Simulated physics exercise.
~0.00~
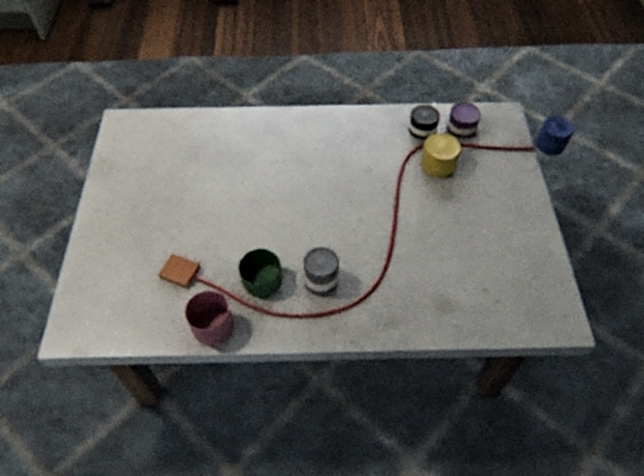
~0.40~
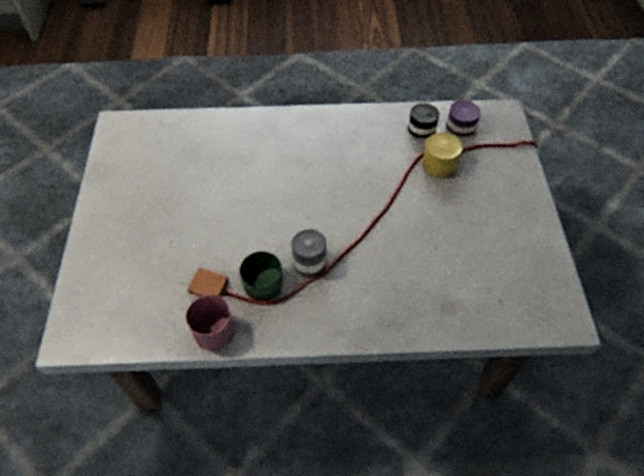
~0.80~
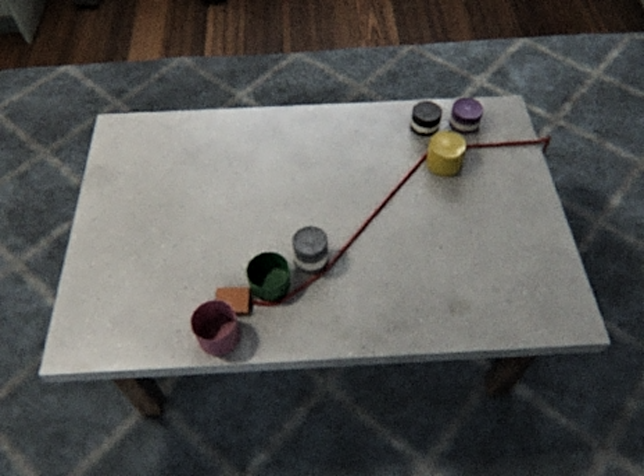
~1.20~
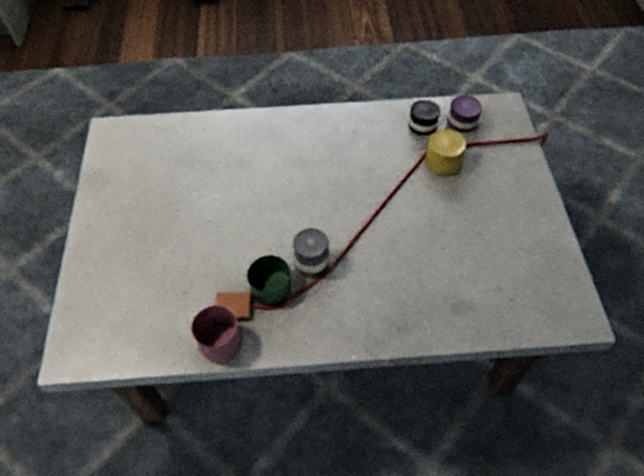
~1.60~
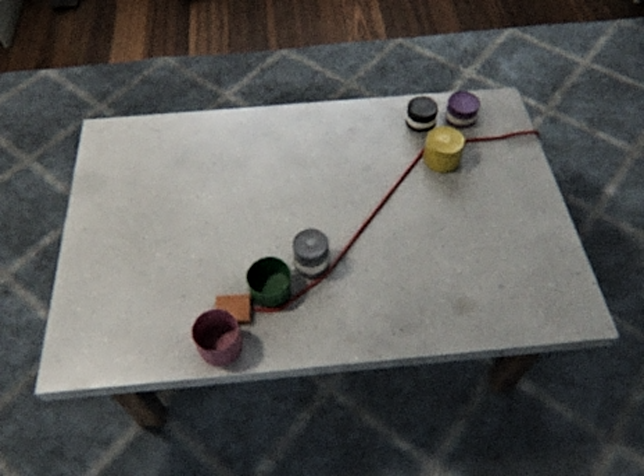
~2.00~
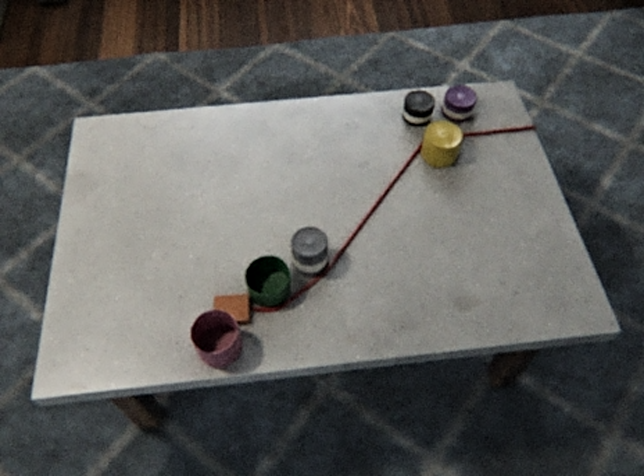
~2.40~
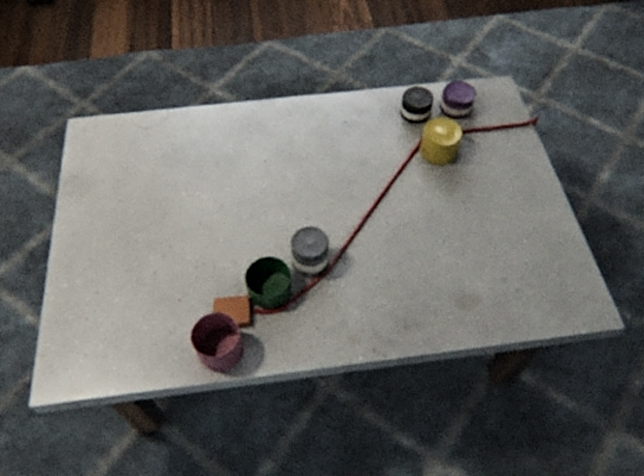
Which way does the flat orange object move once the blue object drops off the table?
The flat orange object moves to the right, ending up close to the pink and green cups.
In the video, a blue cylindrical object drops off the right side of a table, pulling a red cord taut past a yellow container. The flat orange object slides right and the grey canister shifts slightly, then both rest near the pink and green cups.
